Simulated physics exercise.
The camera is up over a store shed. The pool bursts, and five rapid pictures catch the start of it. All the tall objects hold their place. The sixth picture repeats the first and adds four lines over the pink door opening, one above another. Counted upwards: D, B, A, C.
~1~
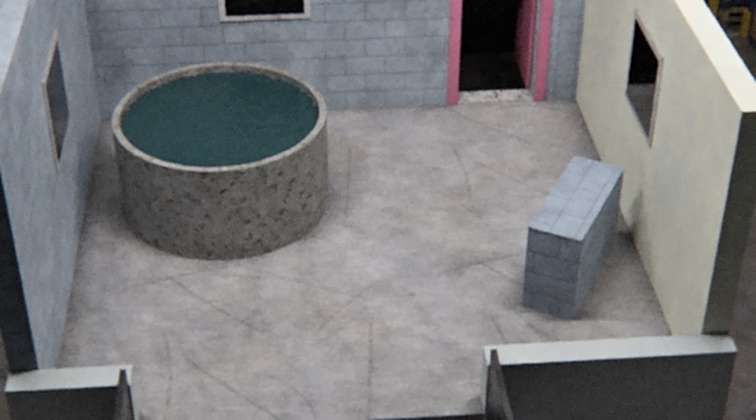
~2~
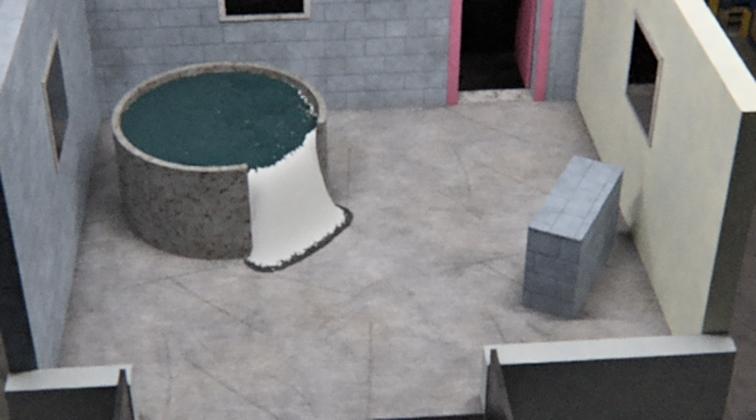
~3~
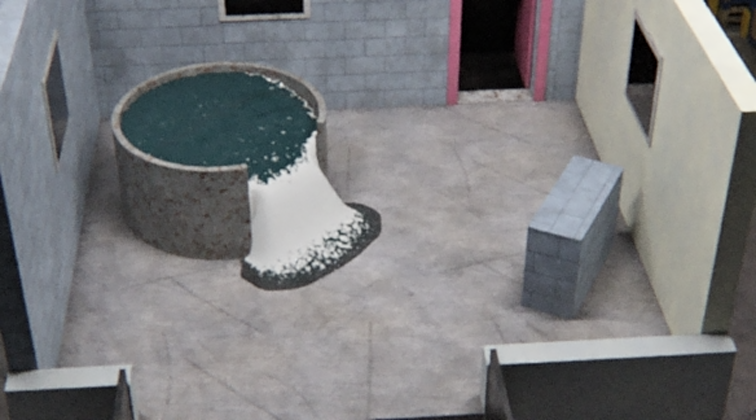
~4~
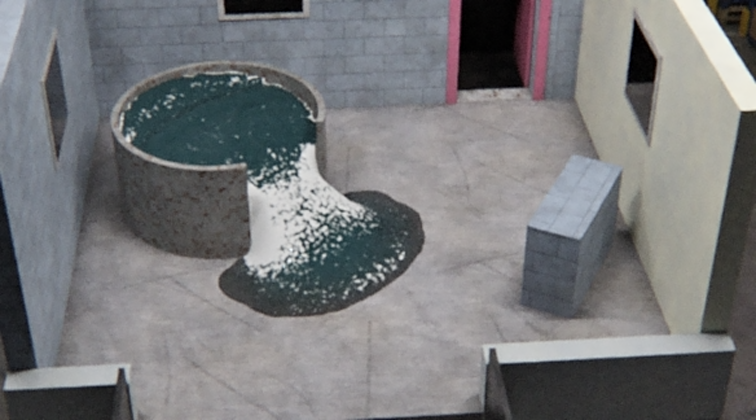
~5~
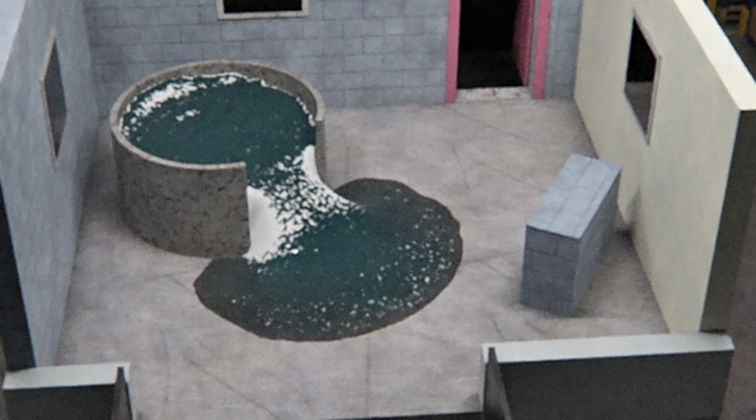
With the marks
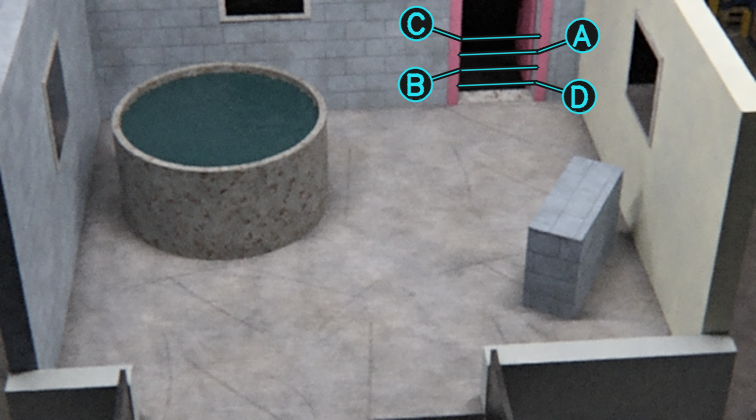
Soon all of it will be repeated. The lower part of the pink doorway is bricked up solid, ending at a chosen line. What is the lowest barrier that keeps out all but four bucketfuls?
D will do.
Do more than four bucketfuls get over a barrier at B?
No, not at all.
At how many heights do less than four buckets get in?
All of them.
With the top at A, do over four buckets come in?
No, that is safe.
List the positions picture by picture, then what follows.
Water in the pool at rest, its middle at (220, 120); foot of the pink doorway at (496, 102); open gate at (309, 351).
Water covers 2 % of the ground and shows as far out as (263, 267).
Water covers 4 % of the ground and shows as far out as (269, 281).
Water covers 10 % of the ground and shows as far out as (328, 306).
Water covers 17 % of the ground and shows as far out as (399, 313).
On the marked copy, A at (499, 53); B at (498, 68); C at (500, 37); D at (497, 84); from the bottom up D, B, A, C.
With A, nothing gets over.
With B, nothing gets over.
With C, nothing gets over.
With D, a splash gets over, under a bucket.
